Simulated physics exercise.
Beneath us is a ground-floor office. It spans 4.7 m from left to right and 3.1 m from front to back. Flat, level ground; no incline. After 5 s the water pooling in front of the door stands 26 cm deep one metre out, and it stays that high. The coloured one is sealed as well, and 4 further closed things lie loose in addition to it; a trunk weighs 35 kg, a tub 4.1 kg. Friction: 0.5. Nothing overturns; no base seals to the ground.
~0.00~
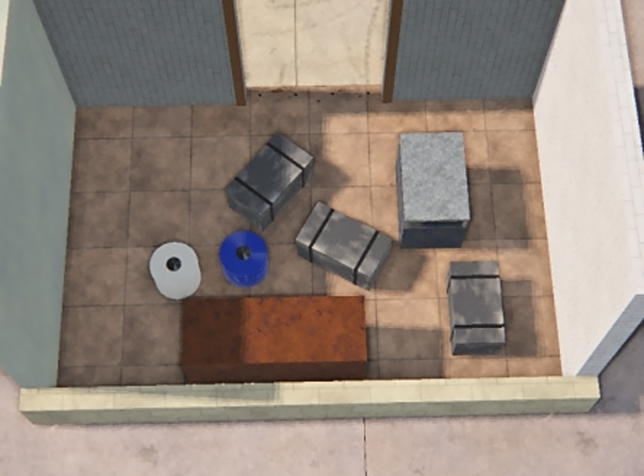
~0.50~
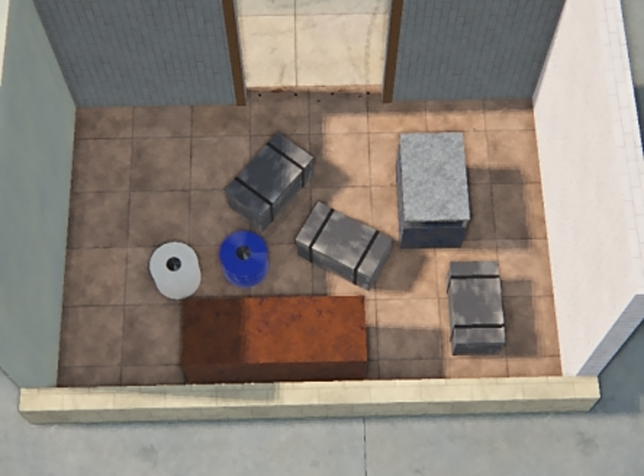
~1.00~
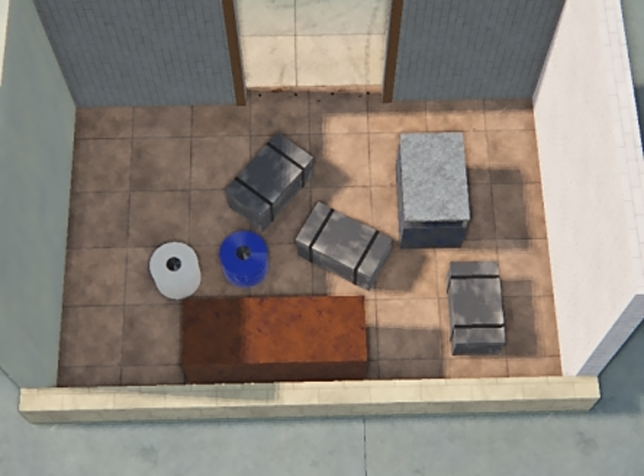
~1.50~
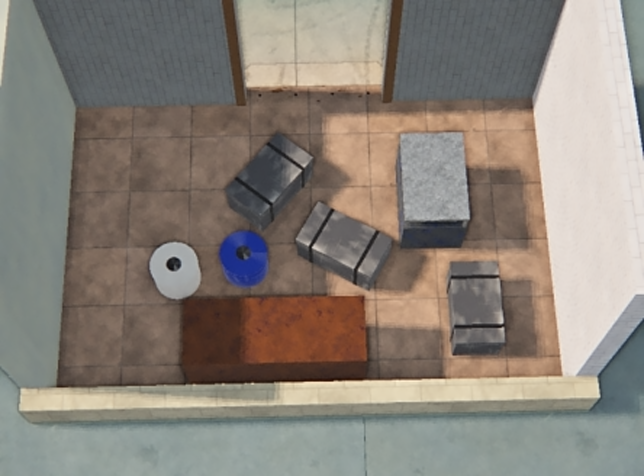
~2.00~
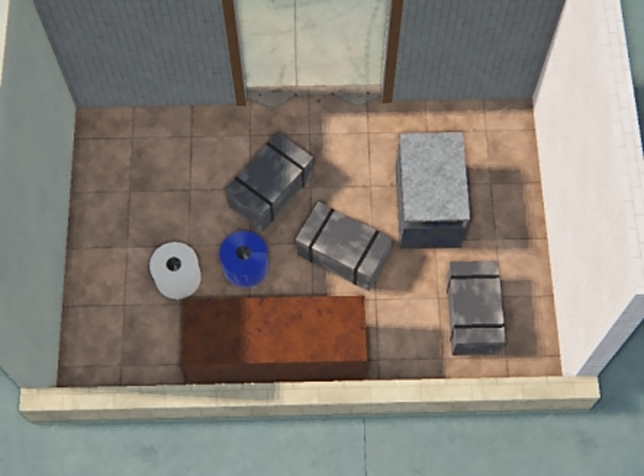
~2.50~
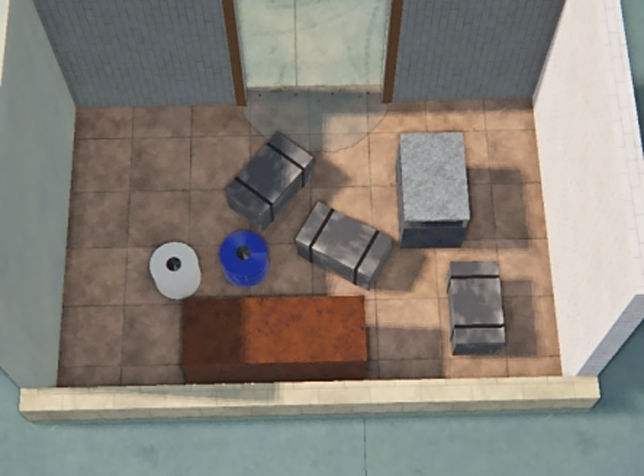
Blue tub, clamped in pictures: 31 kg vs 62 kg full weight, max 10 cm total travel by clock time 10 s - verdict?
Heavier only.
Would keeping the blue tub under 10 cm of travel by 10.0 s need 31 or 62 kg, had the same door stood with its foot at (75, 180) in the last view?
If so, even the lighter mass works.
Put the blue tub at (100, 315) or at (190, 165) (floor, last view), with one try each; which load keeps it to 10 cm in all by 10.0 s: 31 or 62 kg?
One by one: Only the big mass suffices; the small mass suffices.
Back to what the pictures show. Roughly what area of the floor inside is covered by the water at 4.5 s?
I'd put it close to 4.5 m2.
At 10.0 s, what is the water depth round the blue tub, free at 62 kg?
Something like 18 centimetres.
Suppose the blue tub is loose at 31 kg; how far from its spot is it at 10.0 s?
100 cm.
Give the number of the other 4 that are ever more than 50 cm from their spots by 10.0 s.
The number is 4.
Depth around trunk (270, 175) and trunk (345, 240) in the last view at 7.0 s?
Some 12 cm at the first, some 13 cm at the second.
After 3.5 s the blue tub would be 0 cm from its start with 31 kg and 0 cm from its start with 62 kg; 0 cm of water round it then.
After 4.5 s the blue tub would be 0 cm from its start with 31 kg and 0 cm from its start with 62 kg; 0 cm of water round it then.
After 7.0 s the blue tub would be 16 cm from its start with 31 kg and 0 cm from its start with 62 kg; 10 cm of water round it then.
After 10.0 s the blue tub would be 97 cm from its start with 31 kg and 0 cm from its start with 62 kg; 18 cm of water round it then.
